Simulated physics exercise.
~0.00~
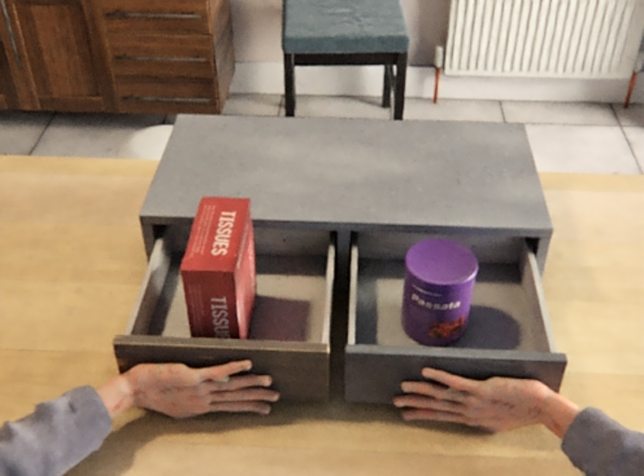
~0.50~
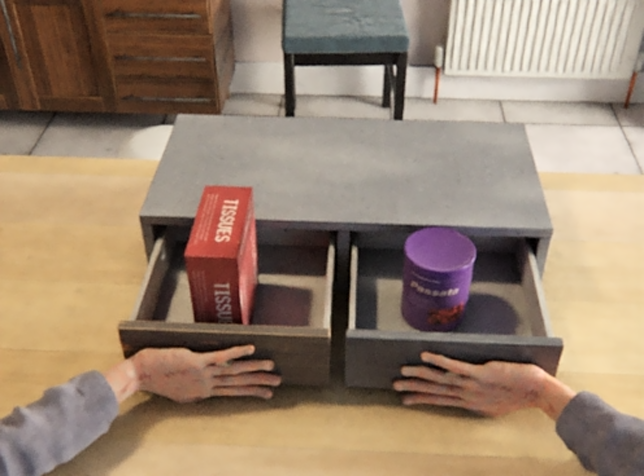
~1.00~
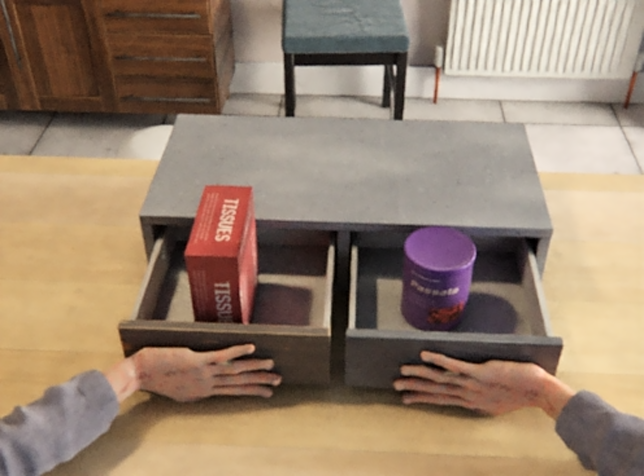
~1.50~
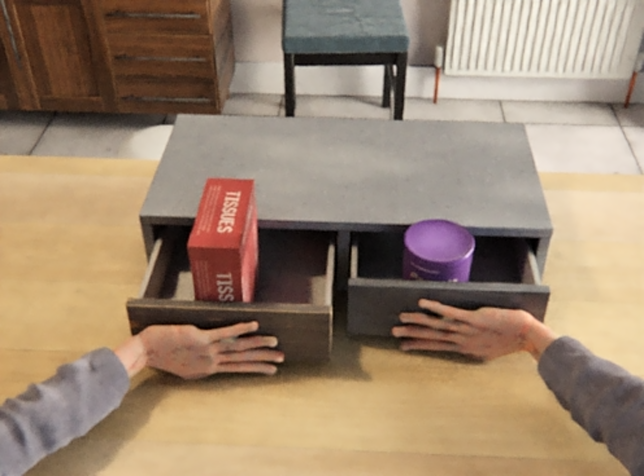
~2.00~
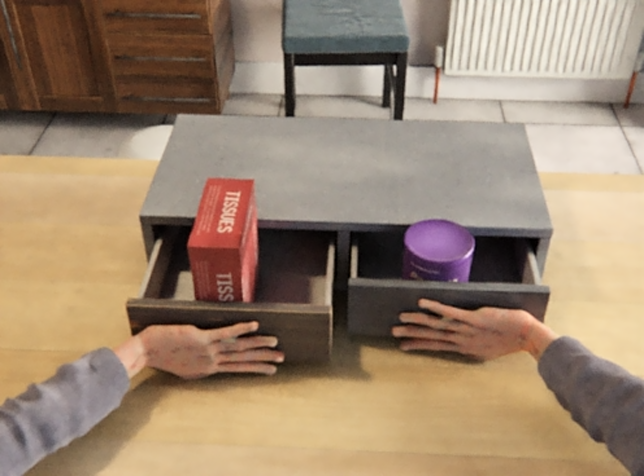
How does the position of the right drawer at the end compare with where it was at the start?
At the start the right drawer is pulled well out, and by the end it sits a little further into the cabinet but is still ajar.
